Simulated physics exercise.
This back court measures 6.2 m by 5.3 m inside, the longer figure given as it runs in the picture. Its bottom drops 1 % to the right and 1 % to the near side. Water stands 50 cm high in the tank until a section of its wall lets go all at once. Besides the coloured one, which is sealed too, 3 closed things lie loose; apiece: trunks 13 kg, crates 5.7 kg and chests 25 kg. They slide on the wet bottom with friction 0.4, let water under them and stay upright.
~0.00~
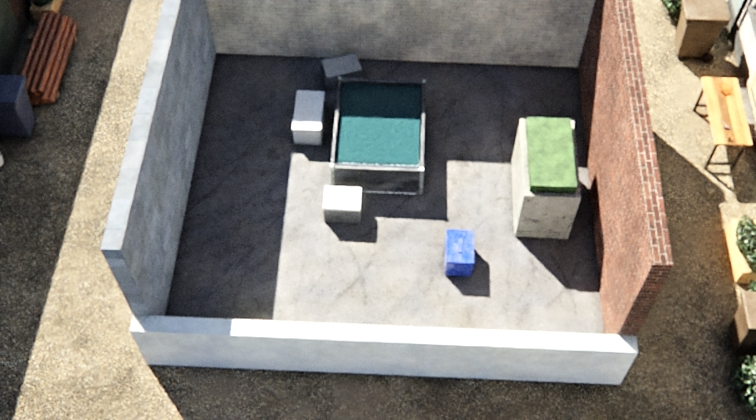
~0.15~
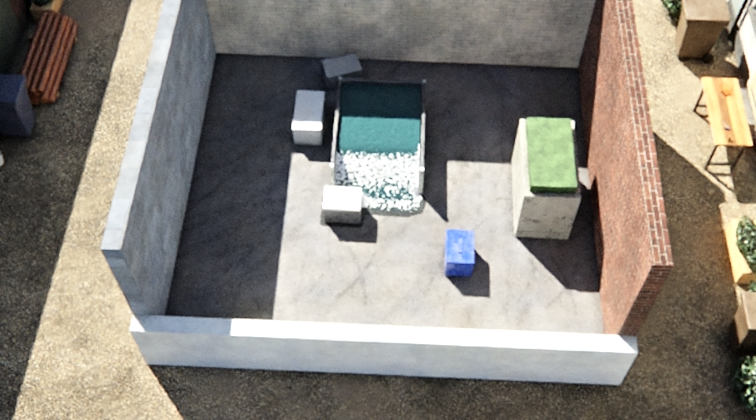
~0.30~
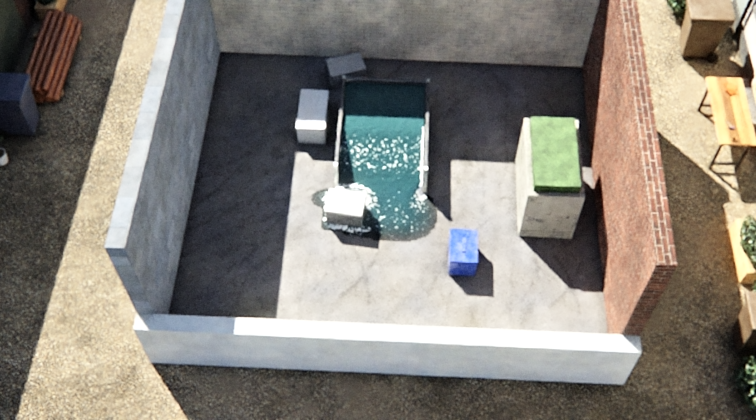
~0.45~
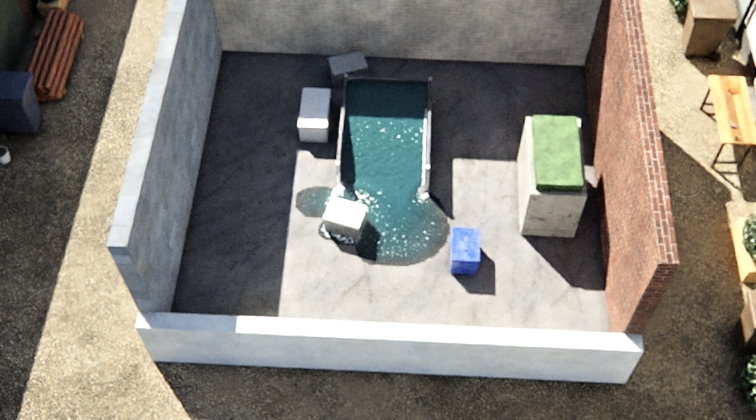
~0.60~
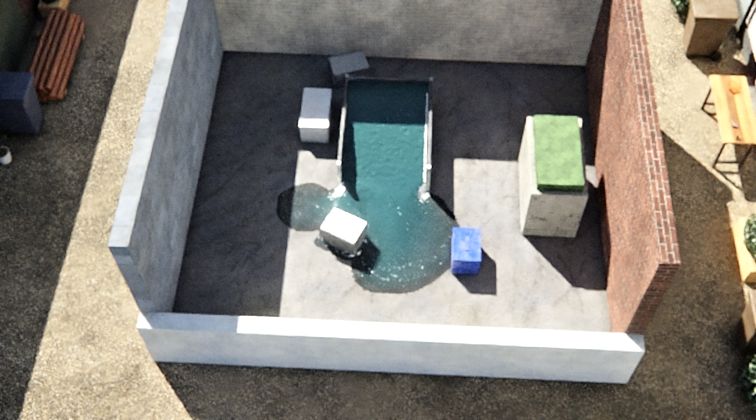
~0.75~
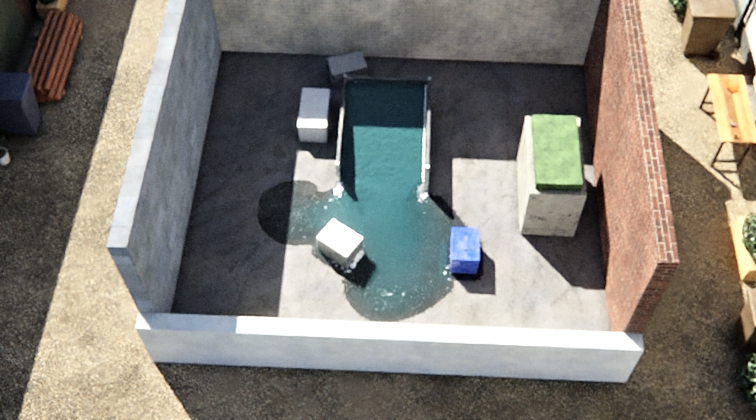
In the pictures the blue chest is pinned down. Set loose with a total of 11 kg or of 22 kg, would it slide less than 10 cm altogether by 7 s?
Verdict: Neither load is enough.
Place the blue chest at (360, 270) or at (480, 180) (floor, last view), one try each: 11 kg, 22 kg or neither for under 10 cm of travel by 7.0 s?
In that order: Neither is enough; either load holds.
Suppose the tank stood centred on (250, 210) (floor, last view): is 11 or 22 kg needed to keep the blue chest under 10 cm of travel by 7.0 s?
In that case neither weight holds it.
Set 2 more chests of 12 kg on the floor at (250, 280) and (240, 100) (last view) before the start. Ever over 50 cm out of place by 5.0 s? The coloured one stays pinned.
In that order: More, short of it.
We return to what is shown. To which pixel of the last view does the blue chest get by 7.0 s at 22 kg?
Around (489, 252).
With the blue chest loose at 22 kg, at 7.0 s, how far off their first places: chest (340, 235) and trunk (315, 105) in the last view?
In turn: 200 cm, 0 cm.
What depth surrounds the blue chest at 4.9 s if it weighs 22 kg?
Roughly 5 cm.
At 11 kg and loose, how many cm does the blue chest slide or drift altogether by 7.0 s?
Some 250 cm in all.
After 1.4 s the blue chest would be 26 cm from its start with 11 kg and 5 cm from its start with 22 kg; 5 cm of water round it then.
After 3.1 s the blue chest would be 136 cm from its start with 11 kg and 36 cm from its start with 22 kg; 3 cm of water round it then.
After 4.9 s the blue chest would be 174 cm from its start with 11 kg and 36 cm from its start with 22 kg; 5 cm of water round it then.
After 7.0 s the blue chest would be 174 cm from its start with 11 kg and 36 cm from its start with 22 kg; 6 cm of water round it then.
